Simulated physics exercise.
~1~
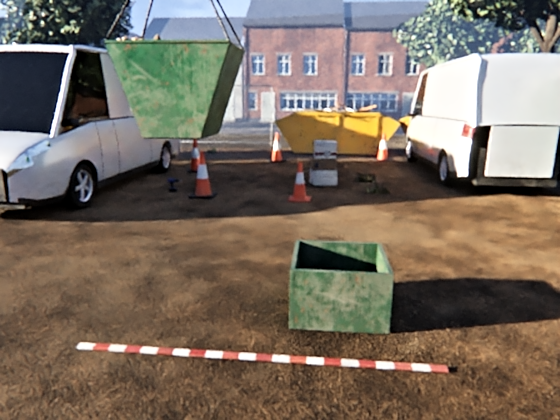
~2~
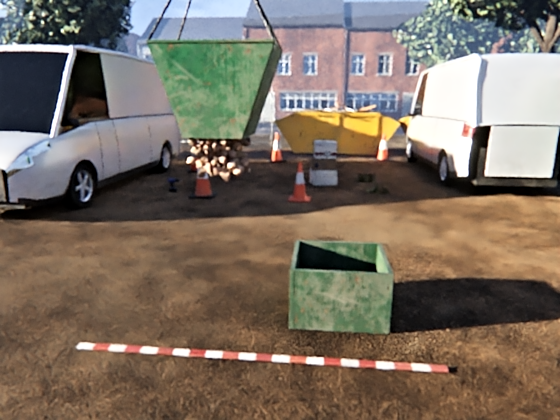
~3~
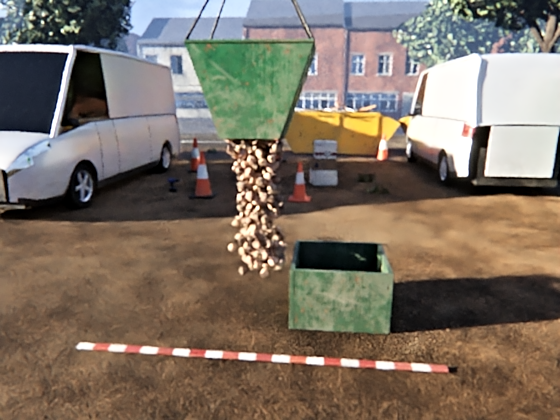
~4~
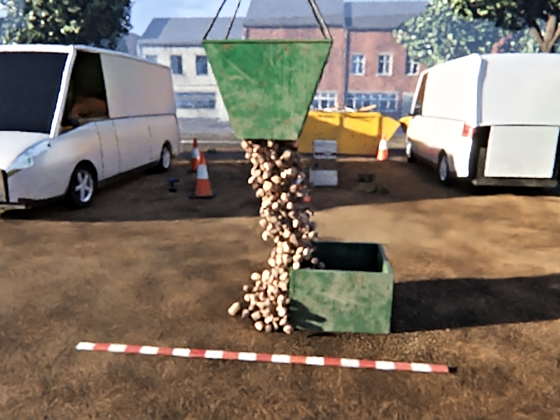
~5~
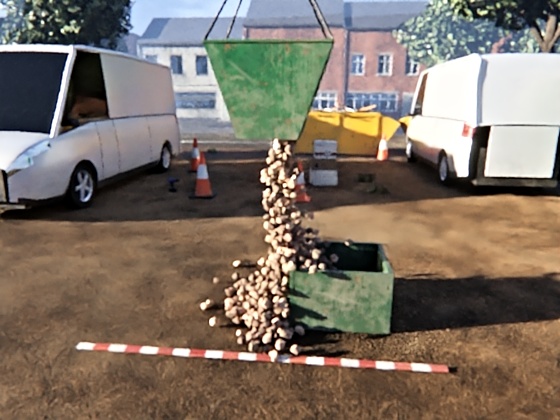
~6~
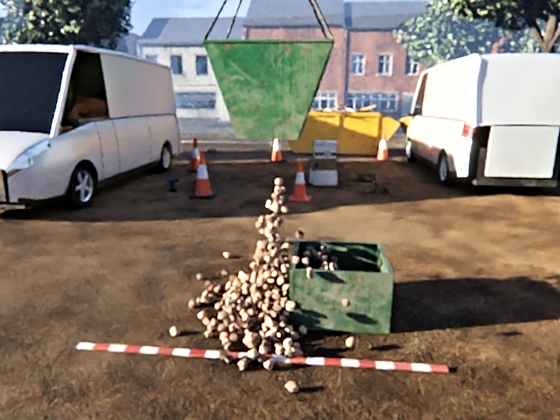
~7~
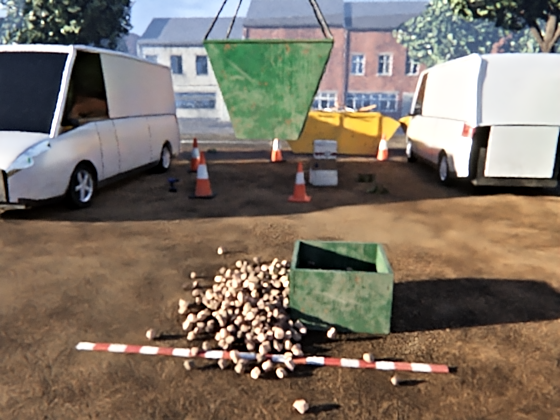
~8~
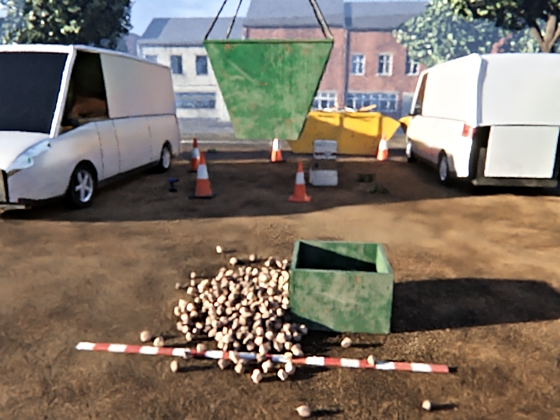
To begin with, a green hopper hangs from crane lines above a dirt yard, between two white vans, with an open green bin and a red-and-white striped staff on the ground. As the hopper travels to the right, pale stones start dropping from its underside. They pour down in a thick stream and strike the ground just left of the bin. The hopper stops, and the stones keep falling, heaping up against the bin while some go inside. The hopper empties, leaving most of the load piled left of the bin and across the staff, with a few strays scattered in front and to the right.
